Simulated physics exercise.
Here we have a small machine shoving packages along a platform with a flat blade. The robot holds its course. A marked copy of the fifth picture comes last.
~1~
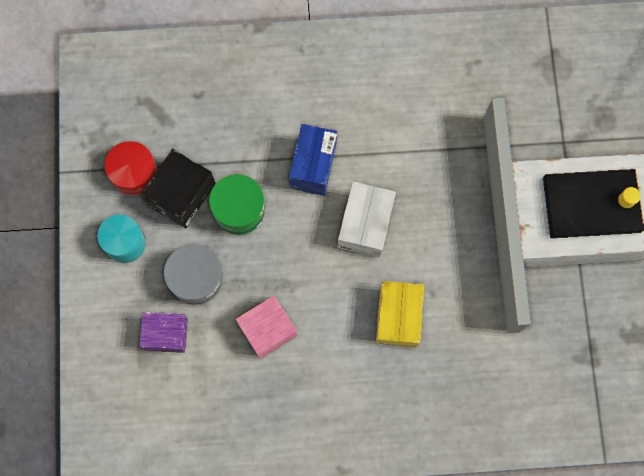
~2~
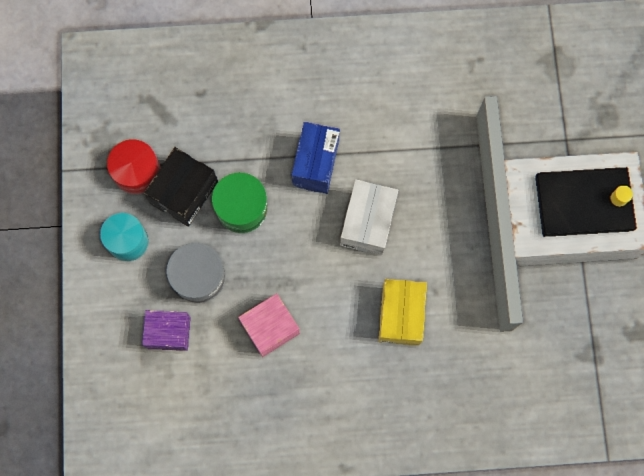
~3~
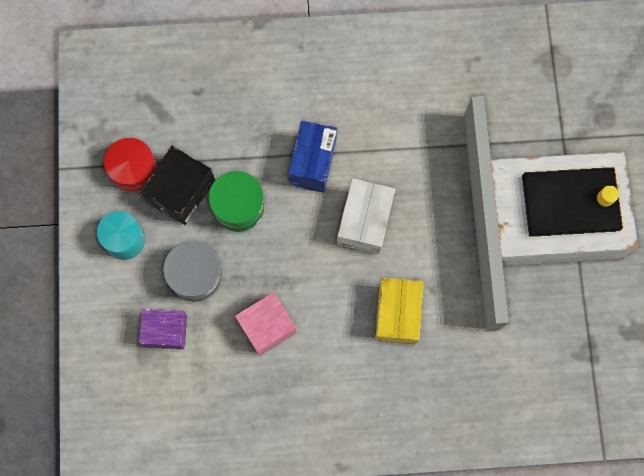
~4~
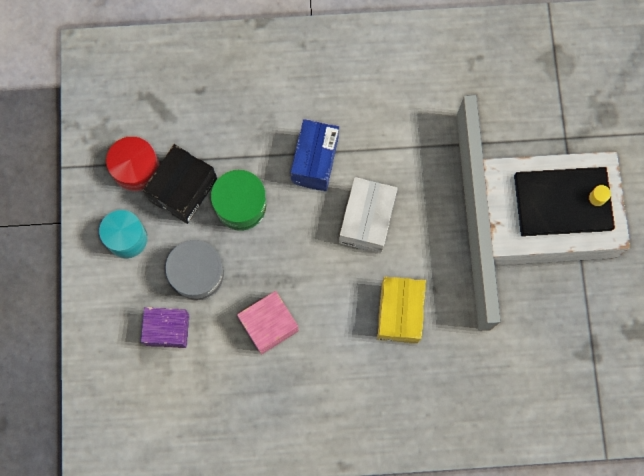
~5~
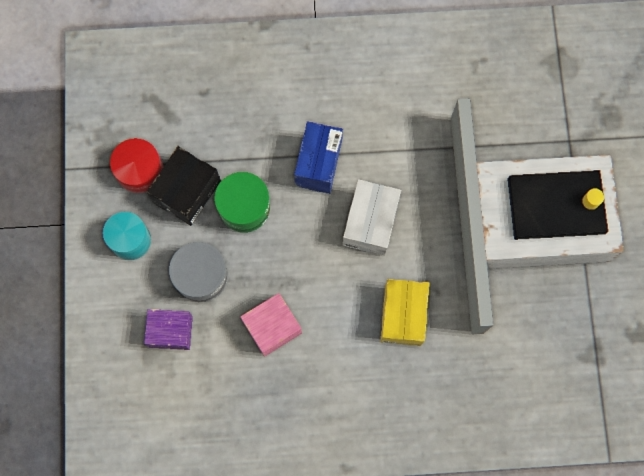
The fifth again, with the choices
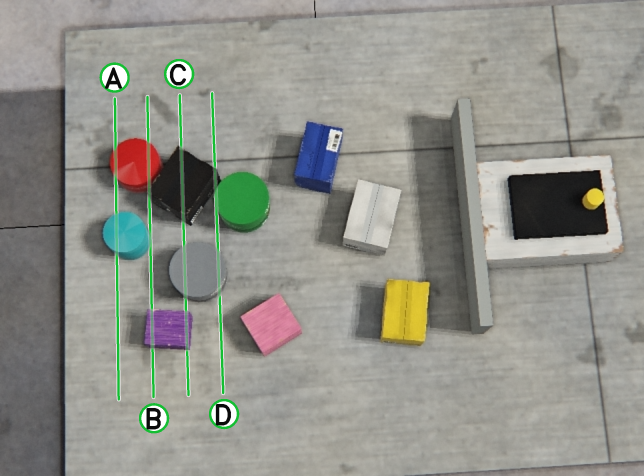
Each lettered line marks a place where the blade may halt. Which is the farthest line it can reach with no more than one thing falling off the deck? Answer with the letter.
It can go as far as C.
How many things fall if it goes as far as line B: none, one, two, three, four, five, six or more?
By then, two.
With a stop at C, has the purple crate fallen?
No.
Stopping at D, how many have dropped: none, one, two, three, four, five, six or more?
The count is none.
On the copy, A at (117, 243); B at (150, 242); C at (184, 240); D at (217, 238).
On C. First, robot (445, 211); yellow parcel (346, 318); white box (338, 225).
Then, robot (340, 217); red canister (110, 153); black parcel (142, 183).
Finally, robot (259, 221); red canister (76, 126); purple crate (76, 338); none fallen.
By contrast, A drops six; B drops two; D is within the limit but short.
